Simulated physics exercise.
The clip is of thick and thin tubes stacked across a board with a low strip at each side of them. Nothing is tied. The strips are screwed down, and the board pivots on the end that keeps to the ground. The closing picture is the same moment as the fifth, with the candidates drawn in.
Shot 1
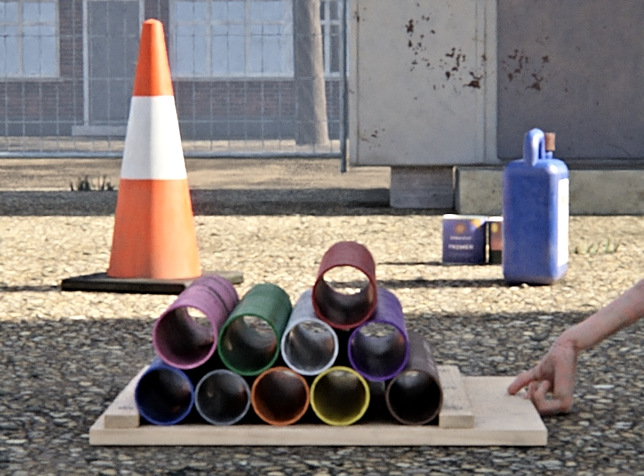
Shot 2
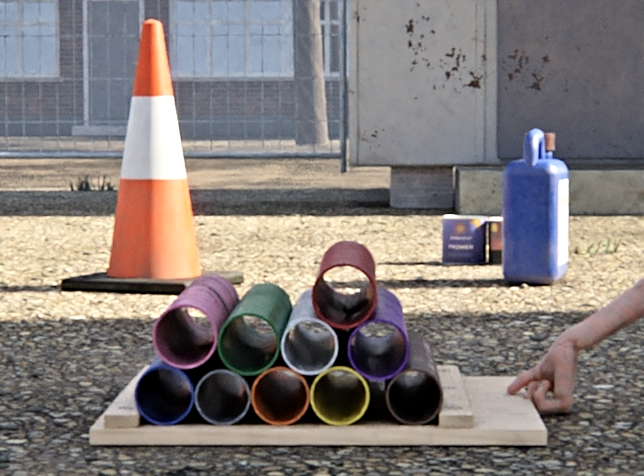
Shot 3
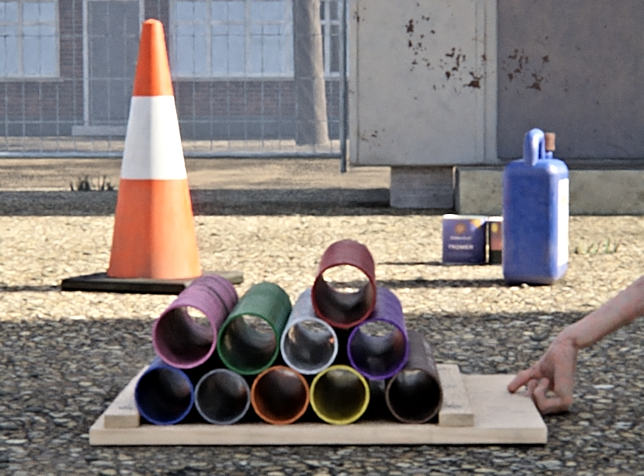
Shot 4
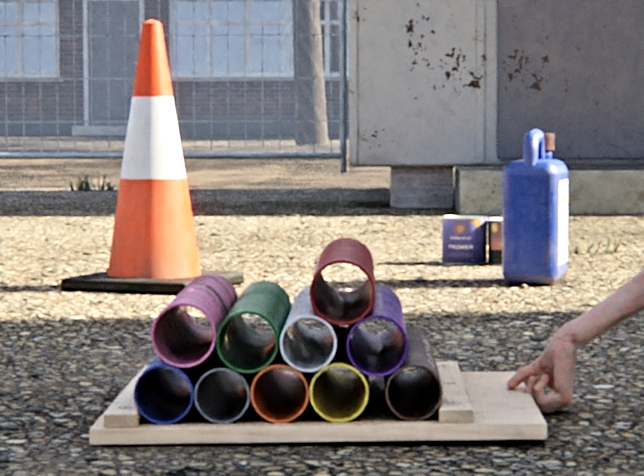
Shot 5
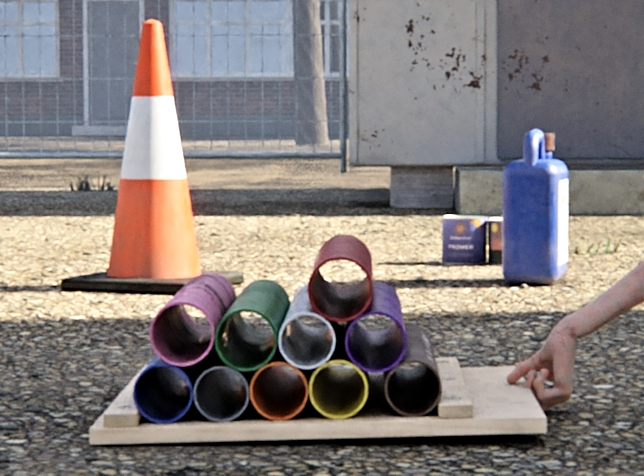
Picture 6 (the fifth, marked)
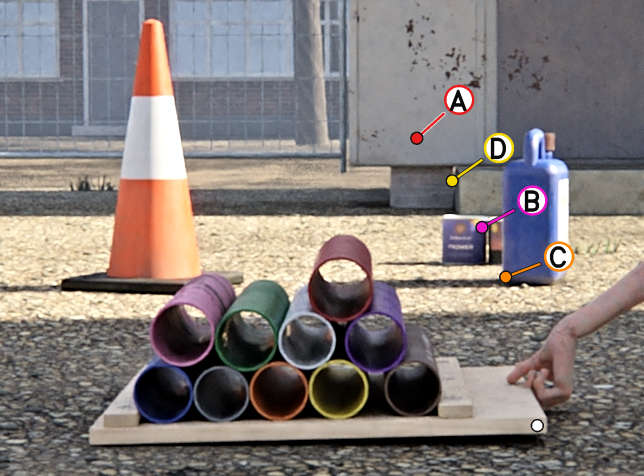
Hand at right slowly raising one end of a board slightly, with stacked coloured tubes on it, near a traffic cone.
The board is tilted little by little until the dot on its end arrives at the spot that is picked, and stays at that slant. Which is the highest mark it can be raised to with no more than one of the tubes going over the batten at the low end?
The last mark within the limit is C.
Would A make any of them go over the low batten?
Yes, at A.
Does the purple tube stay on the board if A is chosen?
No.
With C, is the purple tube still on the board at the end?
Yes, with C.
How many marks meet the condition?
The number is one.
On the marked copy, A at (417, 138); B at (482, 227); C at (506, 277); D at (452, 181); the white dot at (538, 426).
Following C. Soon after the start, board at 15°.
Later, board at 21°.
In the end, board at 21°, one over the low batten (pink).
As for the rest, A ten over the low batten; B ten over the low batten; D ten over the low batten.
